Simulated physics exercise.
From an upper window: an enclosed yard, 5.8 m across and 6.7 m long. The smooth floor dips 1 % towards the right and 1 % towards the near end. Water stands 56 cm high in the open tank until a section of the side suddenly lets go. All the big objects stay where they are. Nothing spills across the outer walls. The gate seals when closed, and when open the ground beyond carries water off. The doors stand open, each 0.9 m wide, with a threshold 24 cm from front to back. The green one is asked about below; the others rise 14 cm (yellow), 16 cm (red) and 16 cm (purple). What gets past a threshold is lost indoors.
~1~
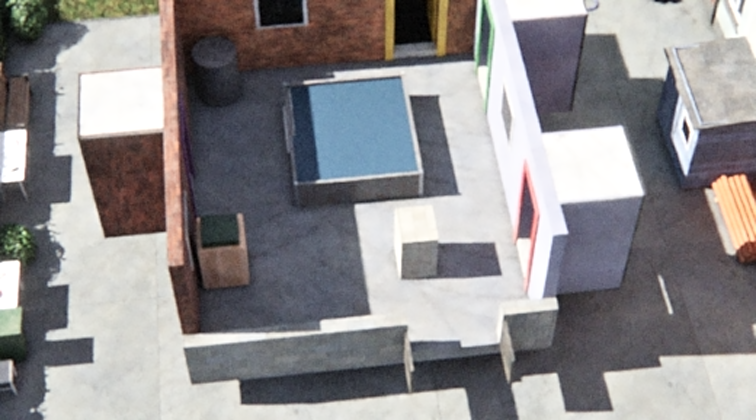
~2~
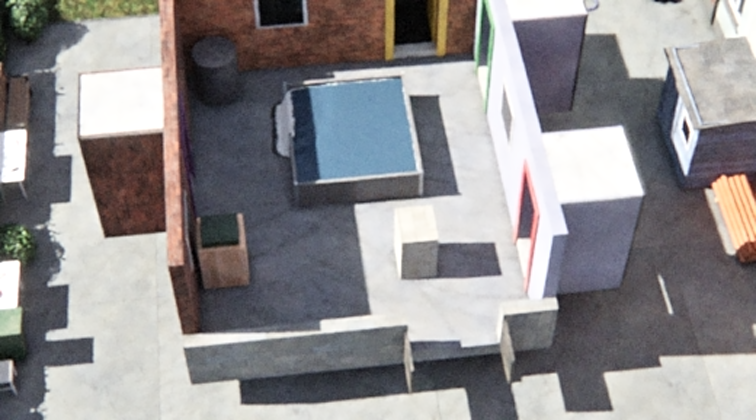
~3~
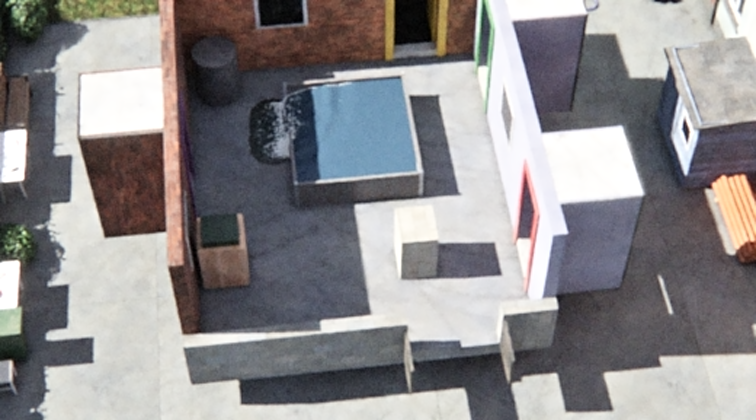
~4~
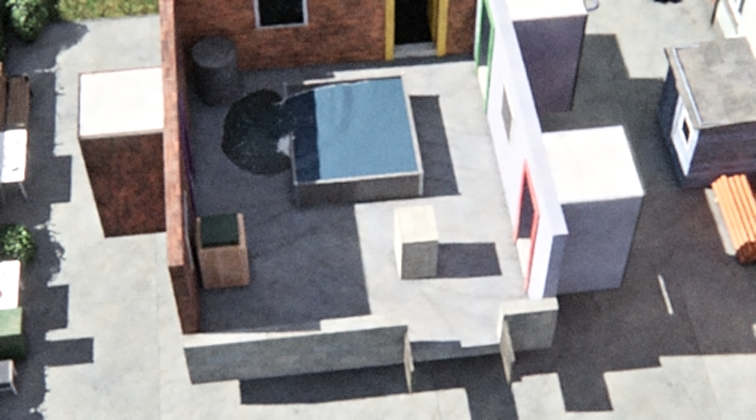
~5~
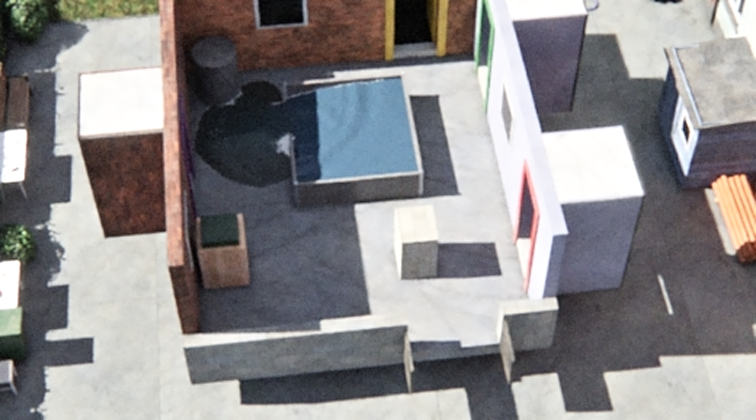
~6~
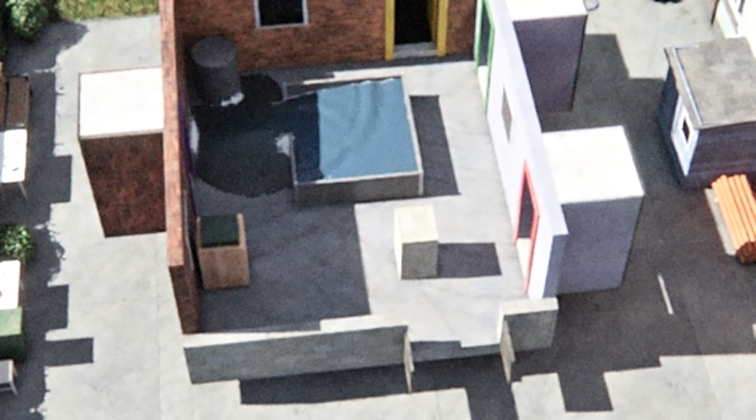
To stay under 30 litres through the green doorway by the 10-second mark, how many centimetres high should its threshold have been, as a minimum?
It would have to be roughly 10.5 cm high.
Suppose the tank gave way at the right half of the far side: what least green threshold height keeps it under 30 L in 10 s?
About 18 cm.
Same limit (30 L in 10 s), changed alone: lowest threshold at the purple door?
About 11.0 cm at purple.
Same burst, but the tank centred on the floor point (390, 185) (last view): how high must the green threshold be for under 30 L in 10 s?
Then roughly 8.5 cm.
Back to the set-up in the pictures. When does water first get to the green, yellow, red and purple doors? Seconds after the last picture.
Green 3.4 s, yellow 2.6 s, red 5.5 s, purple 0.2 s.
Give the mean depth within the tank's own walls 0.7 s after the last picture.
Roughly 44 cm on average.
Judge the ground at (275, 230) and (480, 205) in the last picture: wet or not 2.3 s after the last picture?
In that order: Flooded, dry.
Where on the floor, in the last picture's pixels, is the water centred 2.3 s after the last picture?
Around (302, 147).
Then, 0.7 s after the last picture water covers 15 % of the floor, deepest (38 cm) near (201, 122); it has not reached the green door.
Then, 2.3 s after the last picture water covers 35 % of the floor, deepest (44 cm) near (189, 82); it has not reached the green door.
Then, 9.3 s after the last picture water covers 100 % of the floor, deepest (16 cm) near (513, 277); 9 cm at the green door, 0 litres in over its 25 cm threshold.
At the green door as built, the water peaked near 13 cm, 6.5 s after the last picture.
Run again over the same 10 s with other heights there, 58 litres in over 8.5 cm, 14 litres over 12 cm. The limit of 30 litres is kept from about 10.5 cm up.
